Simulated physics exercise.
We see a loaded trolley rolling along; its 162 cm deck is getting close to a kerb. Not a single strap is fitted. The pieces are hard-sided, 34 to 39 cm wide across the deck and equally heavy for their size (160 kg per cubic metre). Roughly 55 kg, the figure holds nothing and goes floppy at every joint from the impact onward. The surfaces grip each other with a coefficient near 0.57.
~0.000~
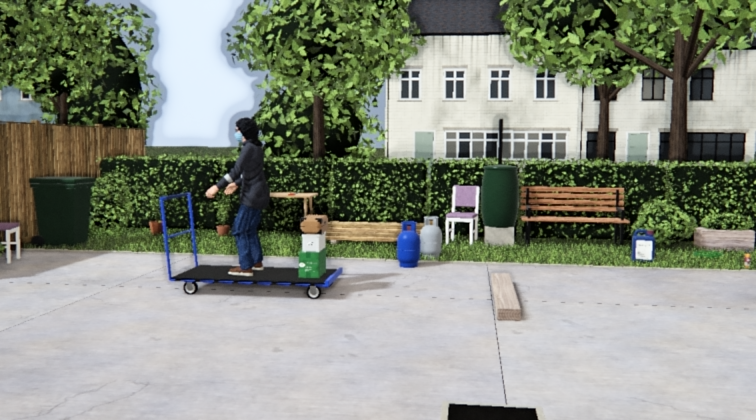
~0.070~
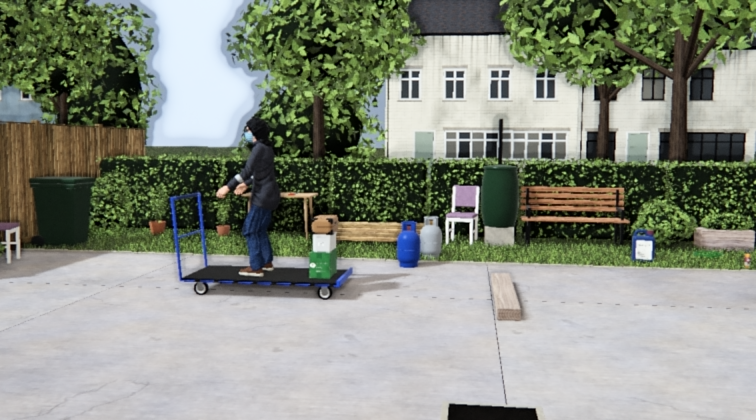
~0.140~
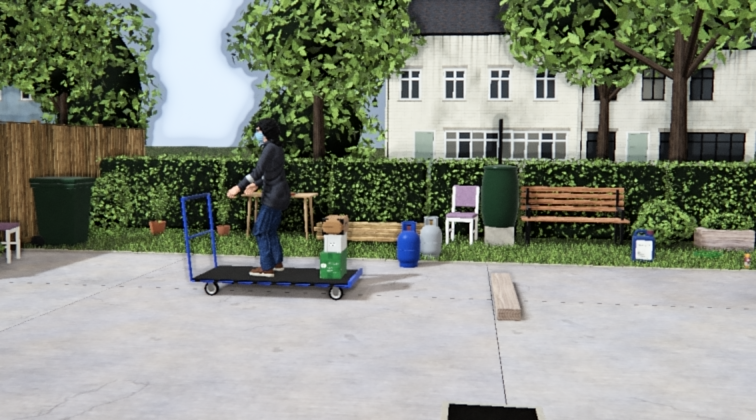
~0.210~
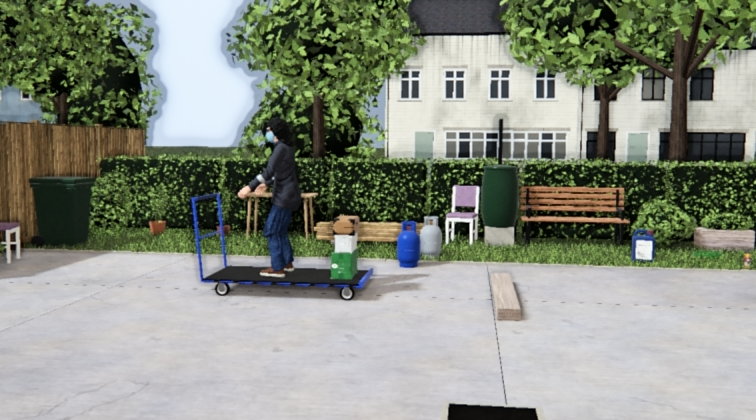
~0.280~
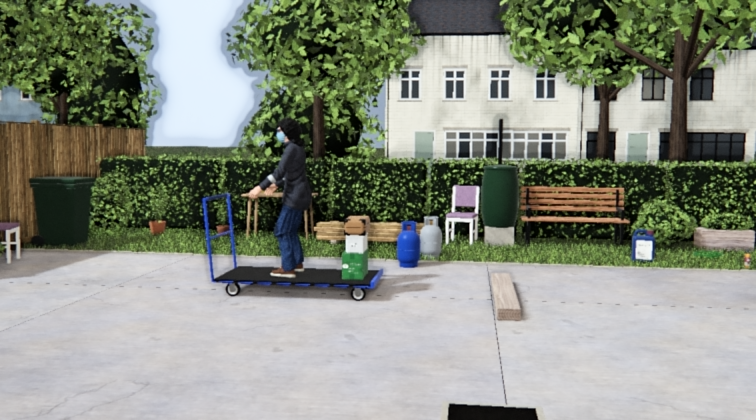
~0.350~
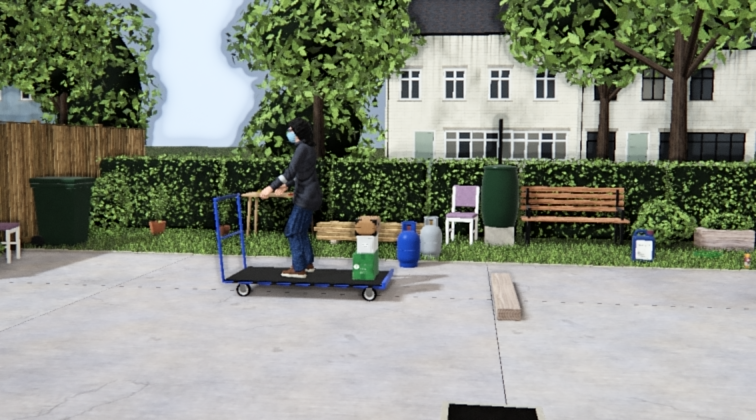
To begin with, a masked person in dark clothes stands facing left on a blue-framed trolley at the left of a paved yard, arms held out toward its handle, with a green carton stacked at the right end. The trolley rolls steadily rightward a short way, carrying person and load together.
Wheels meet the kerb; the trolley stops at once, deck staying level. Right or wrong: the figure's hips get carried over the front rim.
Wrong.
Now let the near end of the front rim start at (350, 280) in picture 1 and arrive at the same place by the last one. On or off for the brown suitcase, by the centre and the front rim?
Going by the centre and the rim, the brown item: Comes away.
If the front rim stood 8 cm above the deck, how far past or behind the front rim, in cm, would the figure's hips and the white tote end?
So the hips end 40 cm short of the rim and the white one settles 30 cm beyond it.
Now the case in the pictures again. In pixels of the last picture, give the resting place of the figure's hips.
Roughly at (469, 273).
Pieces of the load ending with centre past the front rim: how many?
A total of 3.
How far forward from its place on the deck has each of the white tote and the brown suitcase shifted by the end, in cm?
Shift, cm - white: 65; brown: 85.
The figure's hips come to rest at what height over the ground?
The hips come to rest around 25 centimetres up.
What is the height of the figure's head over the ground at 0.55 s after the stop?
Some 90 cm up.
After 1.07 s the deck stops.
After 1.62 s the figure's hips are 27 cm behind the rim, near (477, 263) in the last picture's view.
After 2.07 s the figure's hips are 29 cm behind the rim, near (474, 271) in the last picture's view.
Final state at 3.6 s, past the rim, green carton, white tote and brown suitcase; behind it, the figure's hips.
